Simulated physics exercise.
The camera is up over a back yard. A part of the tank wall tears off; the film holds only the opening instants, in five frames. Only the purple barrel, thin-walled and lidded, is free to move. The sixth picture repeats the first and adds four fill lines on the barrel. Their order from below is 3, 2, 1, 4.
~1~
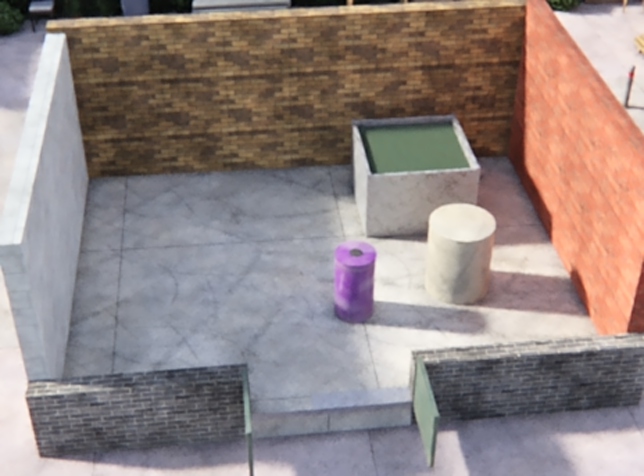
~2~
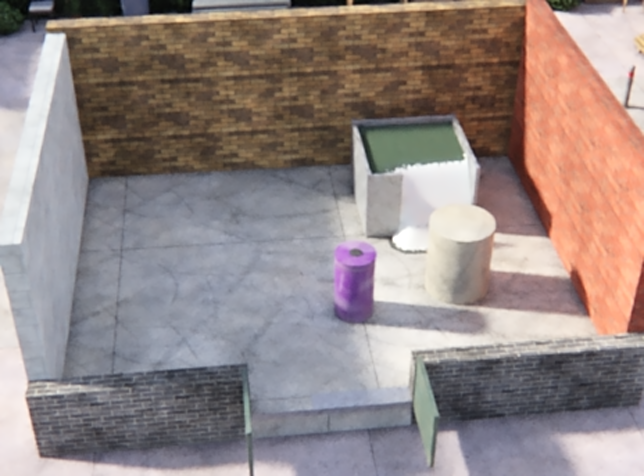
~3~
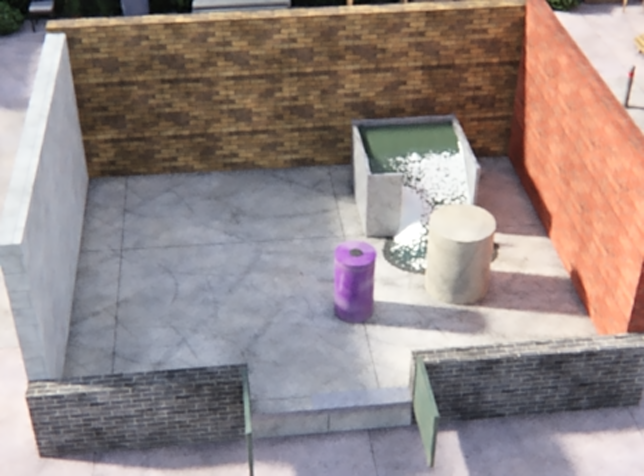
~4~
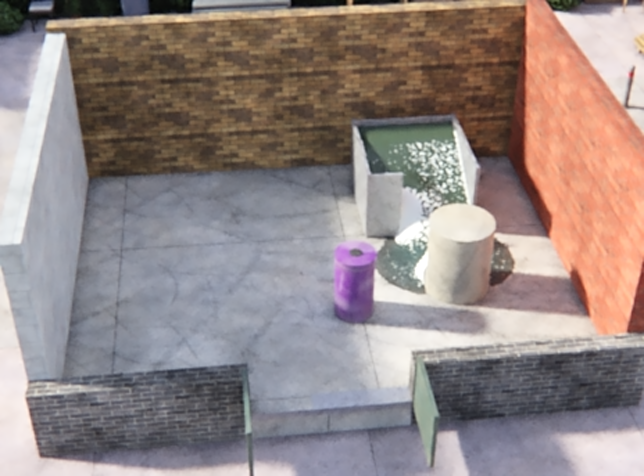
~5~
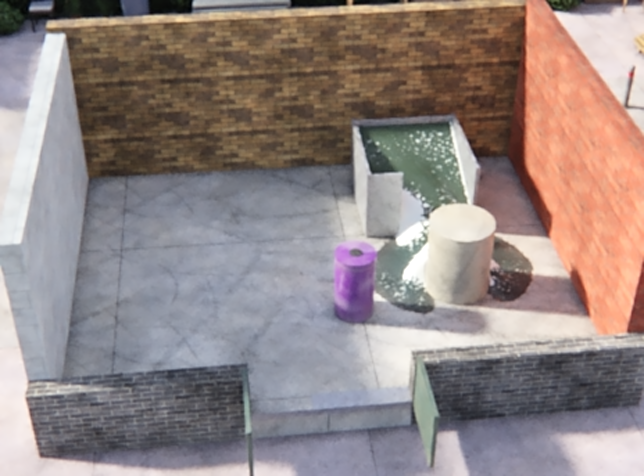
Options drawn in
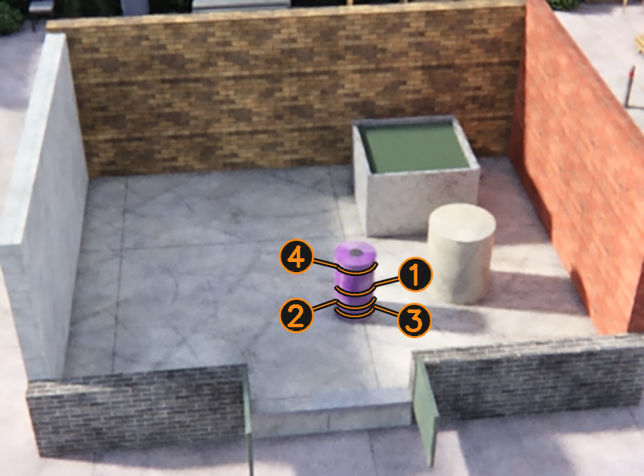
A walled back yard with a pale paved floor is seen from a fixed, raised view, with brown brick behind, red brick to the right and an open gate at the front. A purple barrel stands near a cream cylinder, in front of a pale square tank of green water. Water pours through the tank's front, foaming white, and spreads around the cylinder towards the barrel, which stays still.
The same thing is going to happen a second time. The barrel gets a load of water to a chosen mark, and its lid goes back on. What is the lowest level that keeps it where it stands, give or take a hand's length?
The limit is 1.
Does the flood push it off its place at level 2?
Yes.
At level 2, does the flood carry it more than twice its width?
No.
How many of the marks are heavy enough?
Two of them.
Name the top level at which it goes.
The answer is 2.
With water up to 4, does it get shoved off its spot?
No, that is safe.
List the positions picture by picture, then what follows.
Lid of the purple barrel at (355, 253); tank full, its middle at (413, 149); open gate at (330, 360), in the first picture.
Water covers 2 % of the ground, mostly out of sight from here, in the second picture.
In the third picture, 4 % of the ground under water, its edge towards the barrel at (394, 261).
In the fourth picture, 6 % of the ground under water, its edge towards the barrel at (400, 282).
Lid of the purple barrel at (355, 253); 8 % of the ground under water, its edge towards the barrel at (388, 292), in the fifth picture.
In orange, 1 at (357, 294); 2 at (357, 308); 3 at (357, 316); 4 at (358, 273); from the bottom up 3, 2, 1, 4.
With 1, it does not move.
With 2, it is pushed about its own width away.
With 3, it is pushed about 4 times its own width away.
With 4, it does not move.
